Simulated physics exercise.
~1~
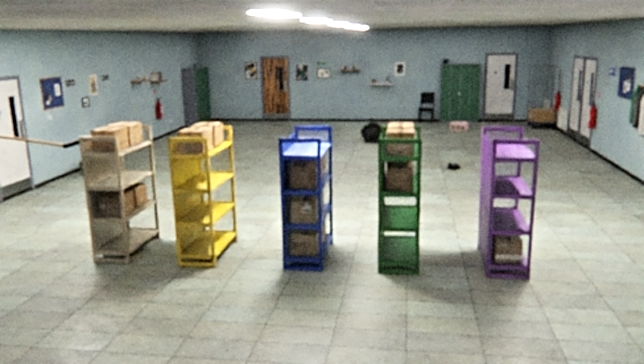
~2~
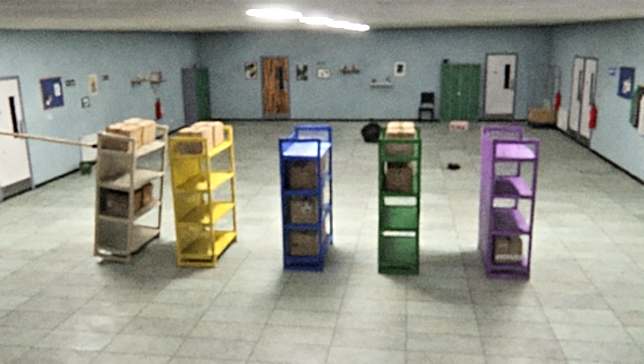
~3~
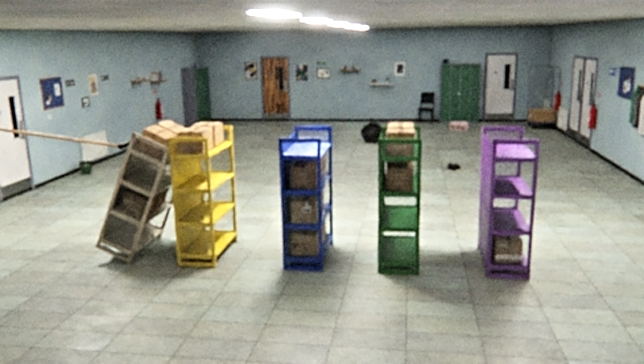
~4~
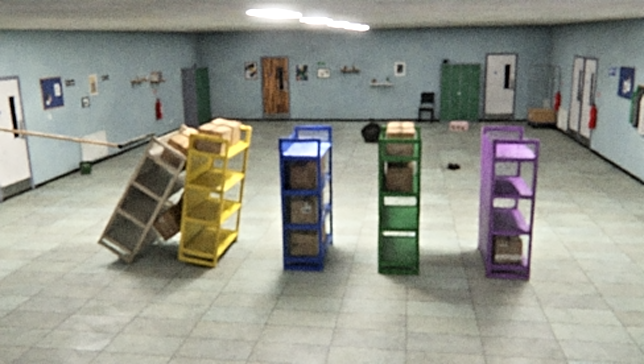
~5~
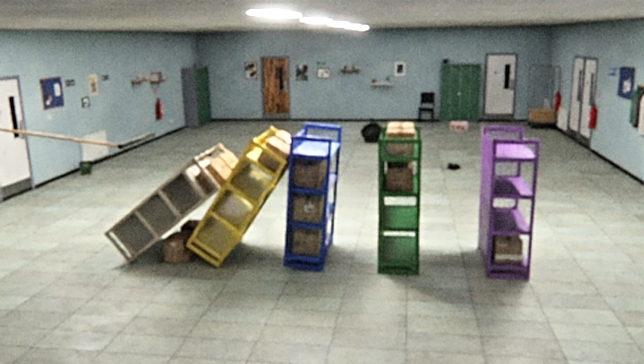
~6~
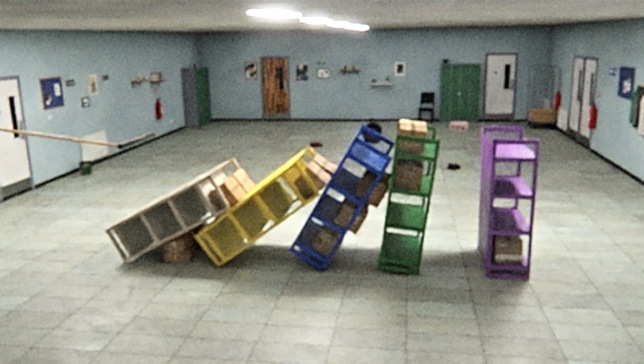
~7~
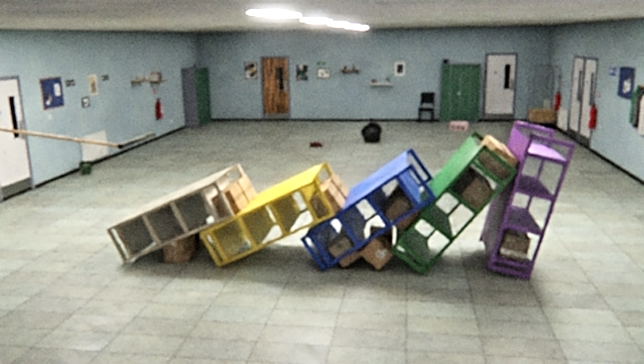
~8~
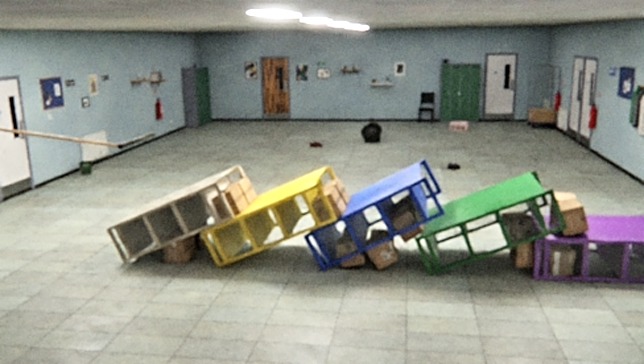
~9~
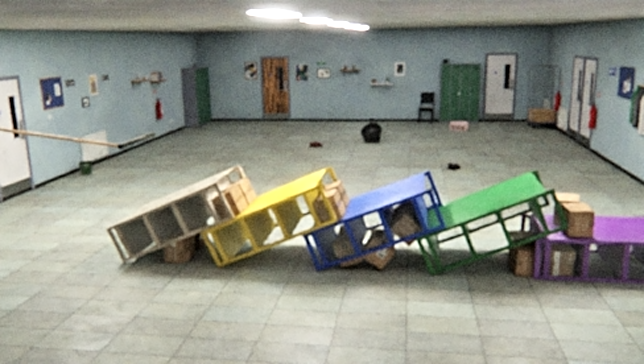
Five shelving racks toppled like dominoes in a big blue-walled room after a pole pushed the beige one on the left into the yellow, then blue, green and purple, leaving four slanted against one another and the purple lying flat among boxes.
